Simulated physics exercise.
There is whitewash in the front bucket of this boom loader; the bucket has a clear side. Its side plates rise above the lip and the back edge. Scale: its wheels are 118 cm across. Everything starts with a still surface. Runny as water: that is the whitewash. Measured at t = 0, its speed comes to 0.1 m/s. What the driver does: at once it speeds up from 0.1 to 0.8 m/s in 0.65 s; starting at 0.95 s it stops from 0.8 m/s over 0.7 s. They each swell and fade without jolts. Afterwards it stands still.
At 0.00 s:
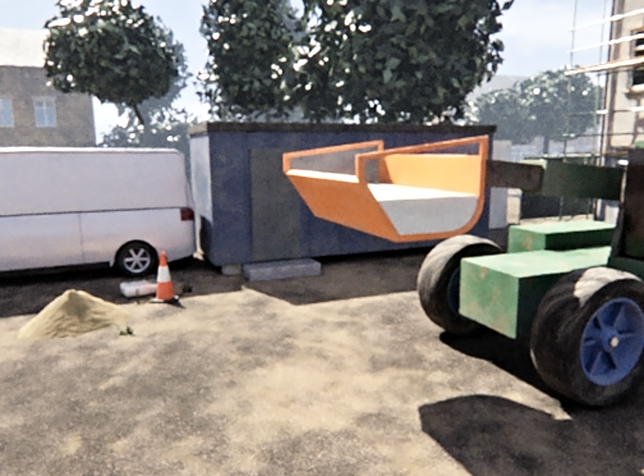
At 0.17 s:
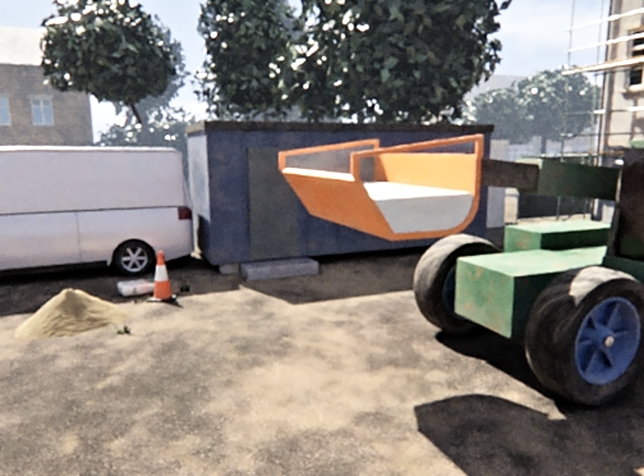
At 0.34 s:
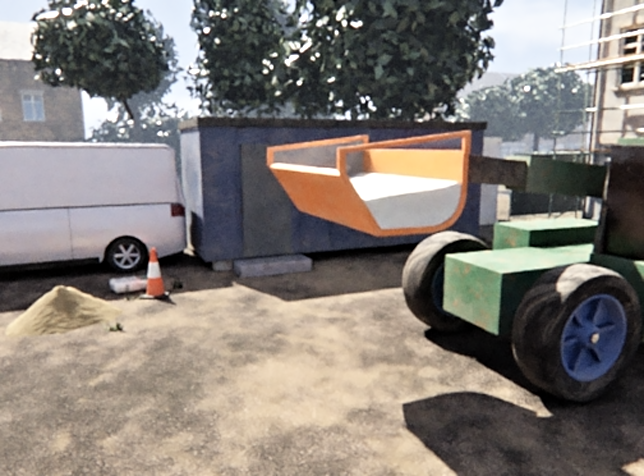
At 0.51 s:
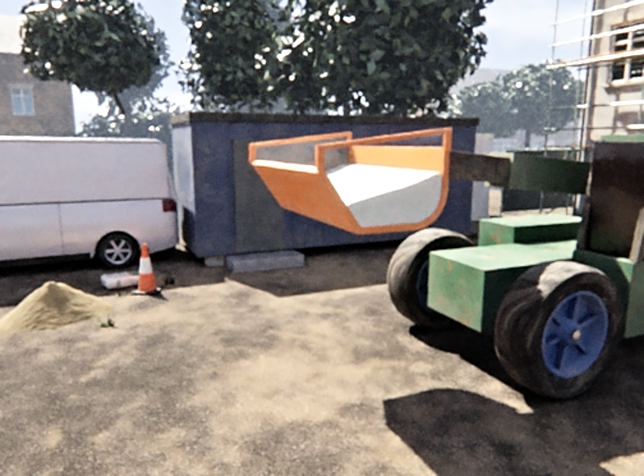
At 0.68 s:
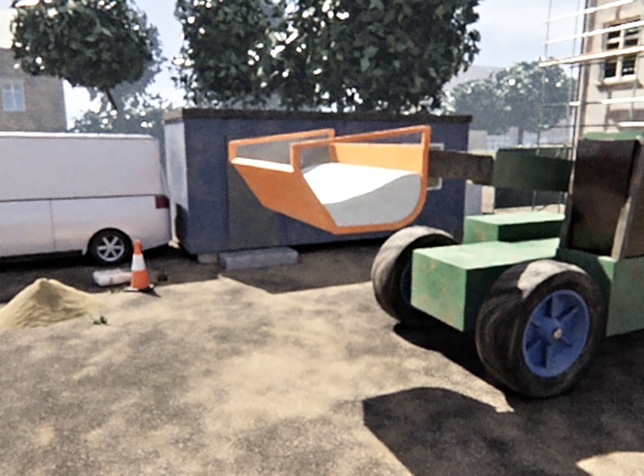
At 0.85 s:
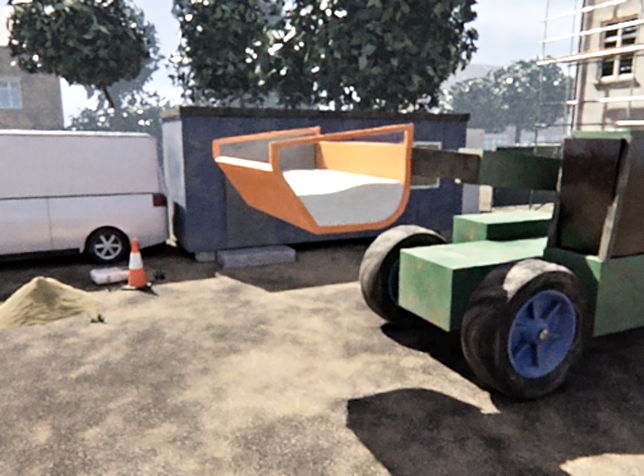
The footage shows a green loader with blue-hubbed wheels rolling left across a yard past a white van and dark container, while white liquid in its raised orange bucket climbs toward the right-hand back, then levels out somewhat.
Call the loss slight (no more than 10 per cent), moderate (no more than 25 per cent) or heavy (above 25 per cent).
Slight.
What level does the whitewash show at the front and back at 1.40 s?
Heights: Front 32 cm, then back 12 cm.
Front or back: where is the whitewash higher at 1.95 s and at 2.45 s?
Towards the back, then the front.
Then, 1.40 s in, the surface stands 12 cm at the back and 31 cm at the front; 2 per cent has gone, over the front.
Then, 1.95 s in, the surface stands 36 cm at the back and 21 cm at the front; 3 per cent has gone, over the front.
Then, 2.45 s in, the surface stands 24 cm at the back and 28 cm at the front; 3 per cent has gone, over the front.
Then, 4.53 s in, 6 per cent has gone, over the front, 19 of 301 litres.
